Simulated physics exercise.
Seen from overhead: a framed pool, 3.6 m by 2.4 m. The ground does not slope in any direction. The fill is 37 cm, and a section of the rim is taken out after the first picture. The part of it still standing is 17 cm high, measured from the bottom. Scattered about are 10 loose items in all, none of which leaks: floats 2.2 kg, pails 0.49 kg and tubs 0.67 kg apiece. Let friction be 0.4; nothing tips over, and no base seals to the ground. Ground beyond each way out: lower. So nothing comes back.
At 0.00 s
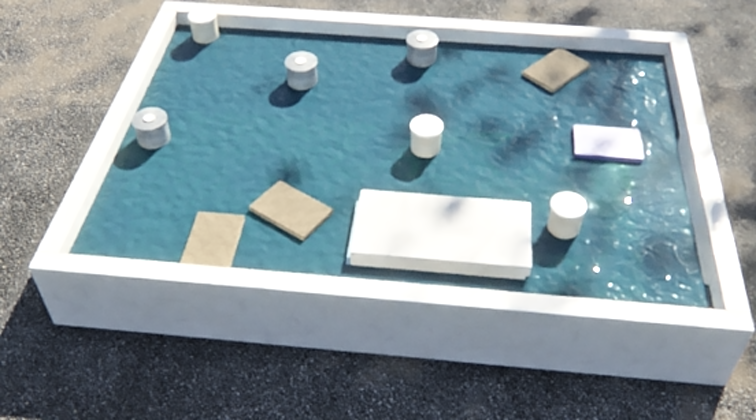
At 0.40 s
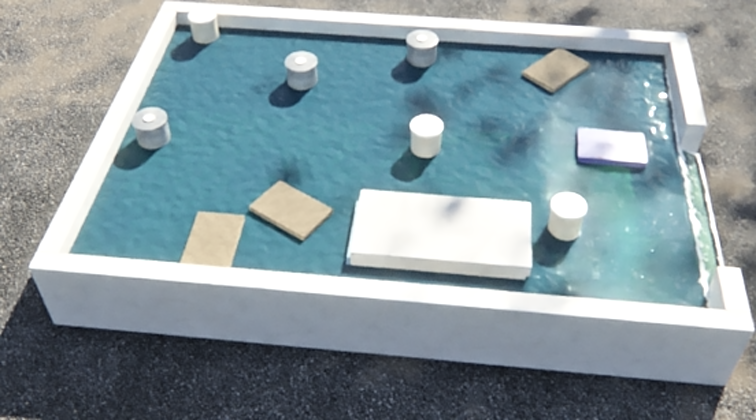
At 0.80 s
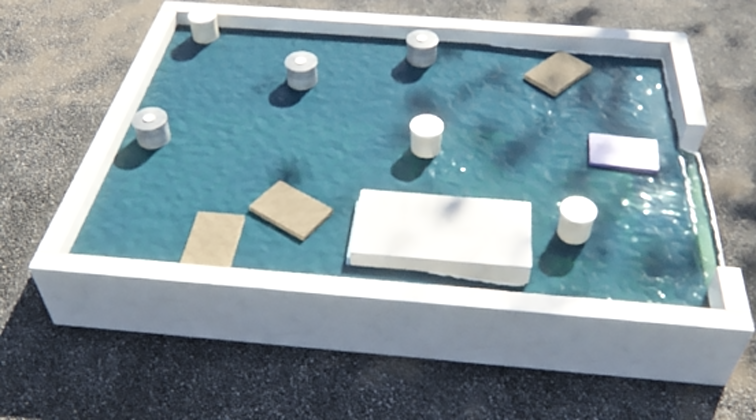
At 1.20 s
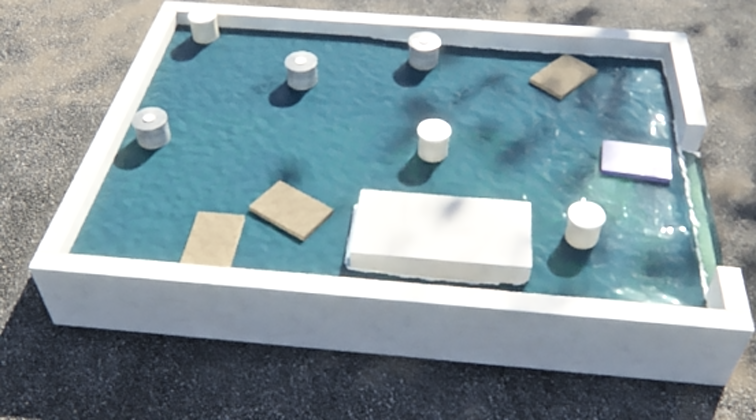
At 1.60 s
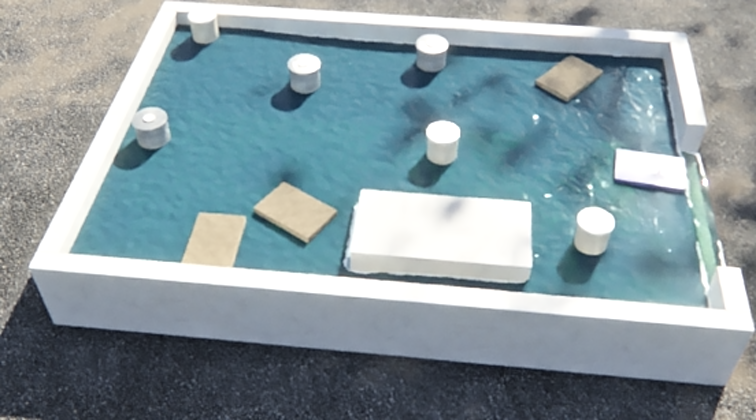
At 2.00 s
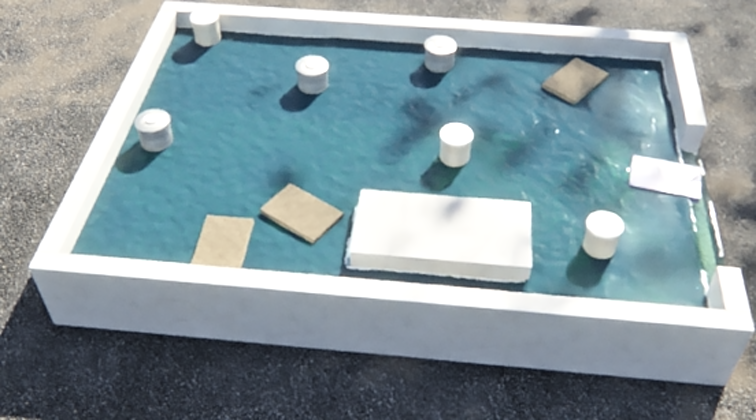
In a white-walled pool on gravelly ground, part of the right wall disappeared, and the pale blue float drifted right to the gap while some drums and tan boards shifted slightly the same way.
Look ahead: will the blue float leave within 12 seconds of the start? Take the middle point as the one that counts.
Out of the pool.
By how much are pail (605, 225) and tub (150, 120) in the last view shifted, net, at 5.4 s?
Going in order, that's 60 cm then 5 cm.
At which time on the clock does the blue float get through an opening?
Near 2.5 s.
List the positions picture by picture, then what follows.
The first frame shows the blue float at (608, 142), afloat; about 3000 L in view; 0 of 10 have shifted.
The second frame shows the blue float at (612, 145), afloat; 37 cm deep round most things; 0 of 10 have shifted.
The third frame shows the blue float at (623, 151), afloat, 11 cm from its start; about 2930 L in view; 2 of 10 have shifted.
The fourth frame shows the blue float at (636, 159), afloat, 21 cm from its start; about 2880 L in view; 3 of 10 have shifted.
The fifth frame shows the blue float at (650, 169) floats, 31 cm from its start; 35 cm deep round most things; 5 of 10 have shifted.
The sixth frame shows the blue float at (666, 176), afloat, 42 cm from its start; 34 cm deep round most things; 8 of 10 have shifted.
After 2.8 s the blue float has gone out; 1 of 10 are out; 9 afloat.
After 5.4 s the blue float has gone out; 1 of 10 are out; 9 afloat.
After 8.0 s the blue float has gone out; 1 of 10 are out; 9 afloat.
After 12.0 s the blue float has gone out; 1 of 10 are out; 9 afloat.
